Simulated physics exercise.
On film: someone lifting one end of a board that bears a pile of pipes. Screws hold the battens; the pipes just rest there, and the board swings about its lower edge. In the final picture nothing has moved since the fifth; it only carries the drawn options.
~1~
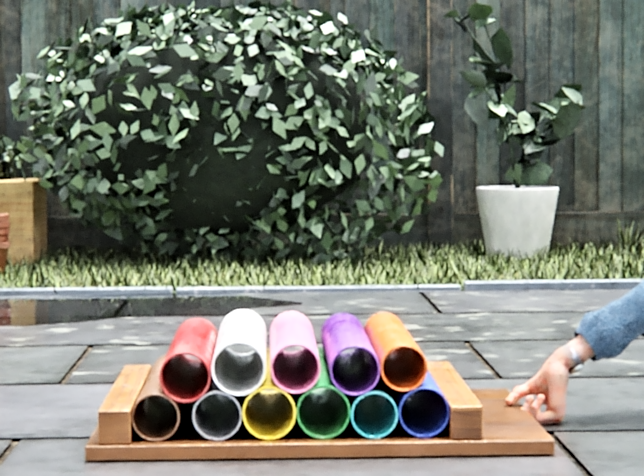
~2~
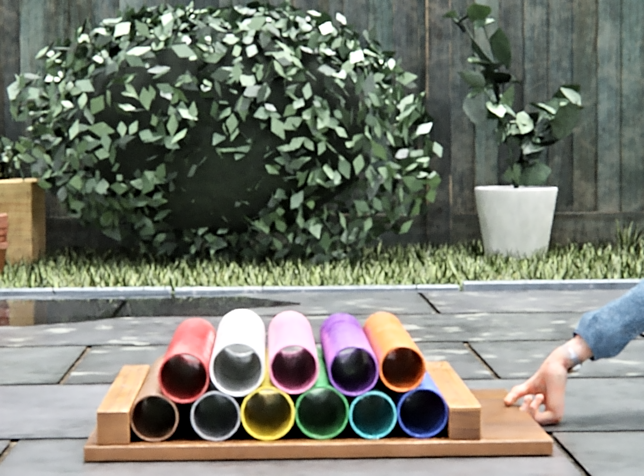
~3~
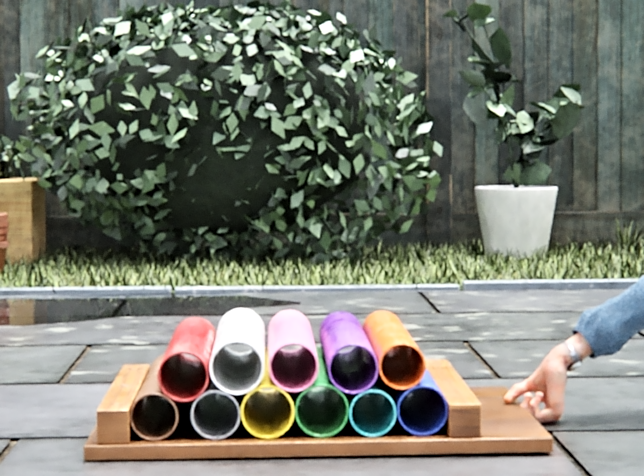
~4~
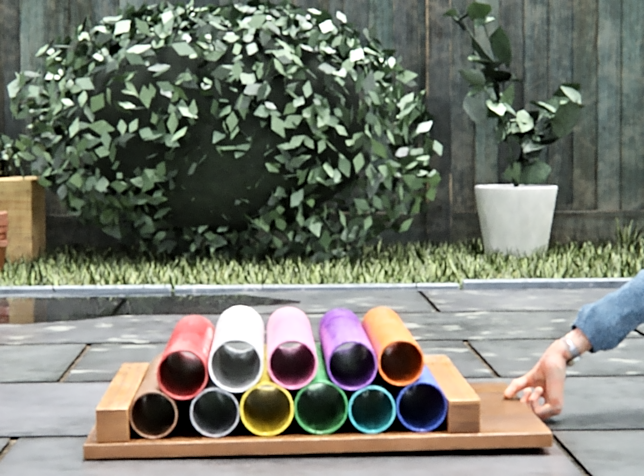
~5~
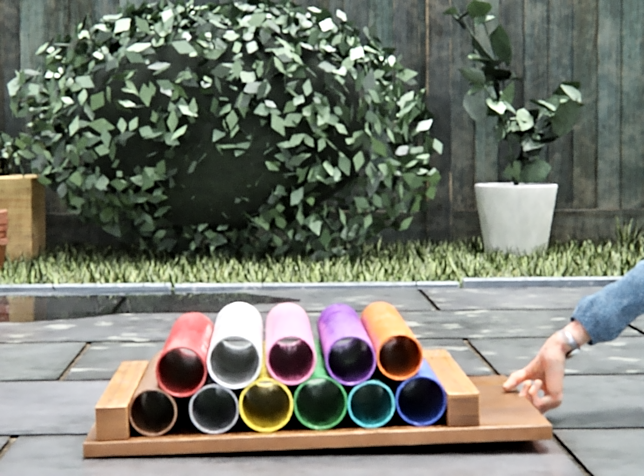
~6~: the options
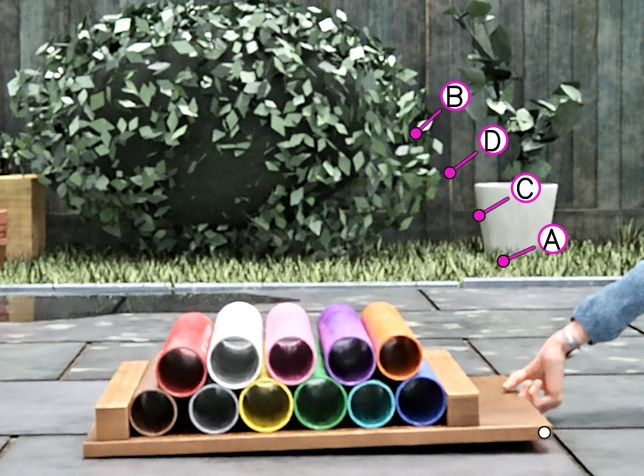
Board stacked with colourful pipes in two rows tilting up very slightly as a hand lifts its right end on a patio.
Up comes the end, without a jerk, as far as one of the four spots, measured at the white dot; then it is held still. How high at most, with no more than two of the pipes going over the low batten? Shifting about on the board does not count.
Lift it to A and no more.
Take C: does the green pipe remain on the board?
Yes, with C.
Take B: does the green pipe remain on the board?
The green pipe: Yes.
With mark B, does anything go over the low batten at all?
At B: Yes.
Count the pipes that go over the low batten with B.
The count is five.
On the marked copy, A at (503, 261); B at (416, 133); C at (479, 216); D at (450, 173); the white dot at (545, 432).
With A. Early on, board at 15°.
Further on, board at 24°.
At the end, board at 24°, one over the low batten (red).
As for the rest, B five over the low batten; C five over the low batten; D five over the low batten.
